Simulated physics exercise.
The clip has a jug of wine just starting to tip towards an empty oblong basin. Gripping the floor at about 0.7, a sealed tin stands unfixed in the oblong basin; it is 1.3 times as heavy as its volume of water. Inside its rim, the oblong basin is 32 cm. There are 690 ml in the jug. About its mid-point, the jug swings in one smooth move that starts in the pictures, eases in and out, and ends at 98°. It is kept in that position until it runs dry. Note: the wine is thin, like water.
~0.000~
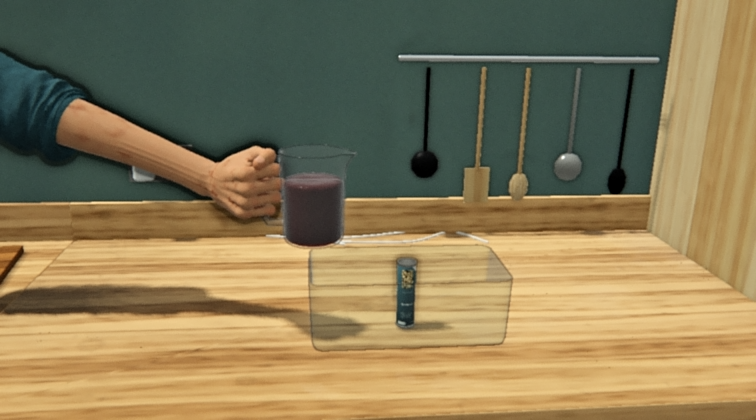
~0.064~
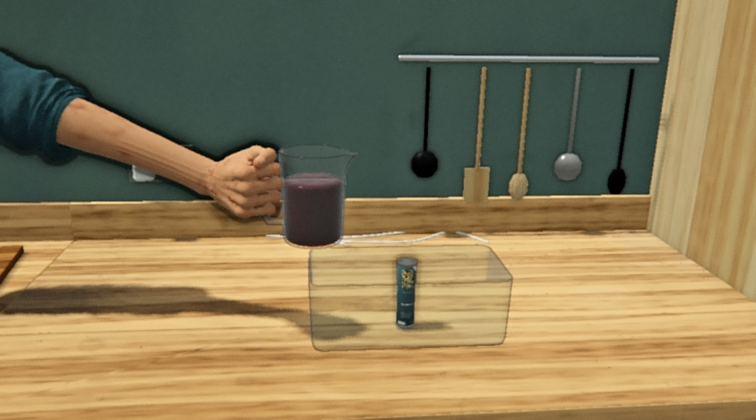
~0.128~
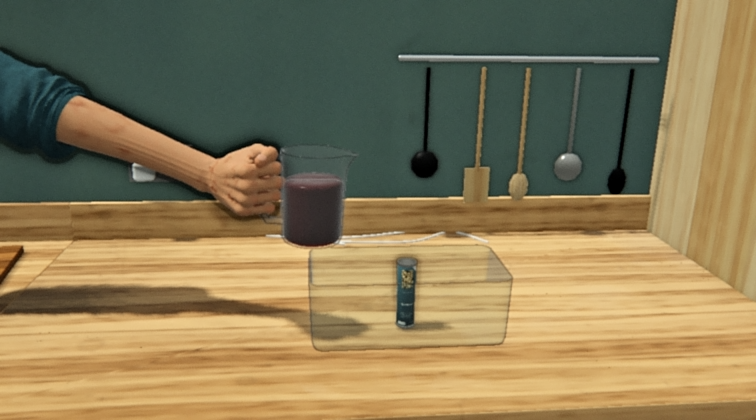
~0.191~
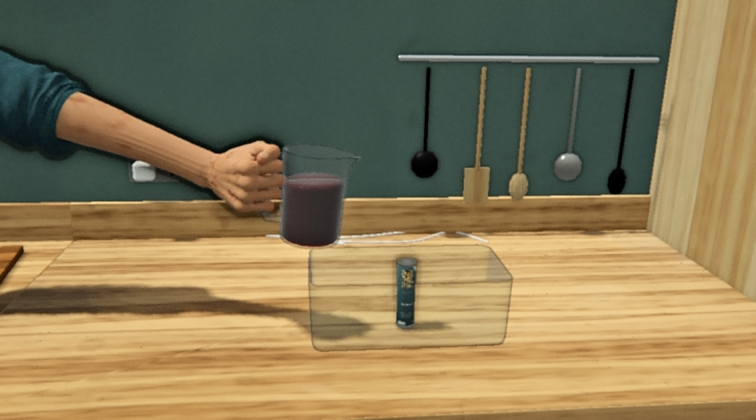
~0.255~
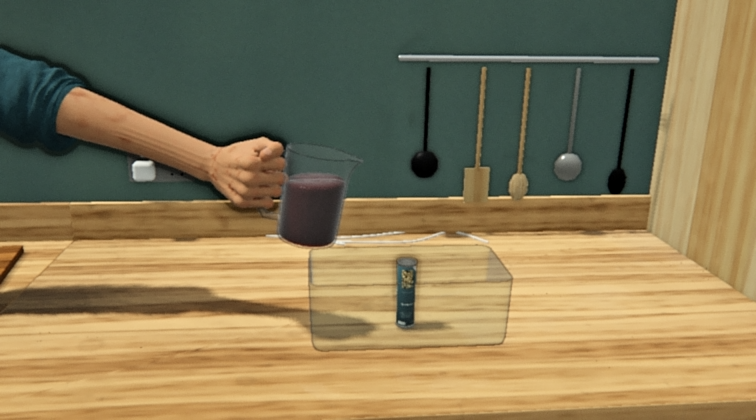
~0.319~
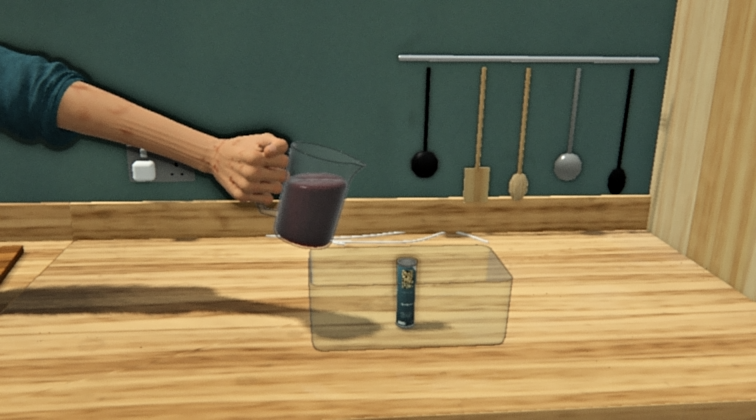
The clip shows a hand holding a clear jug of dark purple liquid above a wooden counter, beside a transparent oblong basin with a small tin standing inside. The jug slowly tilts slightly to the right.
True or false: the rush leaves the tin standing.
False.
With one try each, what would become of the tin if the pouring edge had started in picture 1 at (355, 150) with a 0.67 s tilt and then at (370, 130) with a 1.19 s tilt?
First it tips over; then it stays on its base.
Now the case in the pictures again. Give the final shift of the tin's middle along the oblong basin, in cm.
Net tin displacement: Roughly 8.0 cm.
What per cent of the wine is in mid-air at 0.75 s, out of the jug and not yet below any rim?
Around 5 in a hundred.
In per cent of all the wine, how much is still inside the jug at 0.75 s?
96 %.
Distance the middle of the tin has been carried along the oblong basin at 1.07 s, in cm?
The tin has gone some 0 cm.
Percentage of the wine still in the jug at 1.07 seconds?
Near 52 in a hundred.
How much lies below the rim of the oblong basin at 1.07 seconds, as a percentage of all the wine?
Value: Approx. 32 %.
By 0.75 s the tilt is 64° and 95 per cent is still to pour; the tin stands where it began.
By 1.07 s the tilt is 93° and 52 per cent is still to pour; the tin stands where it began.
By 1.40 s the tilt is 98° and 12 per cent is still to pour; the tin lies on its side.
By 1.76 s the tilt is 98° and 2 per cent is still to pour; the tin lies on its side.
At rest the tin lies on its side.
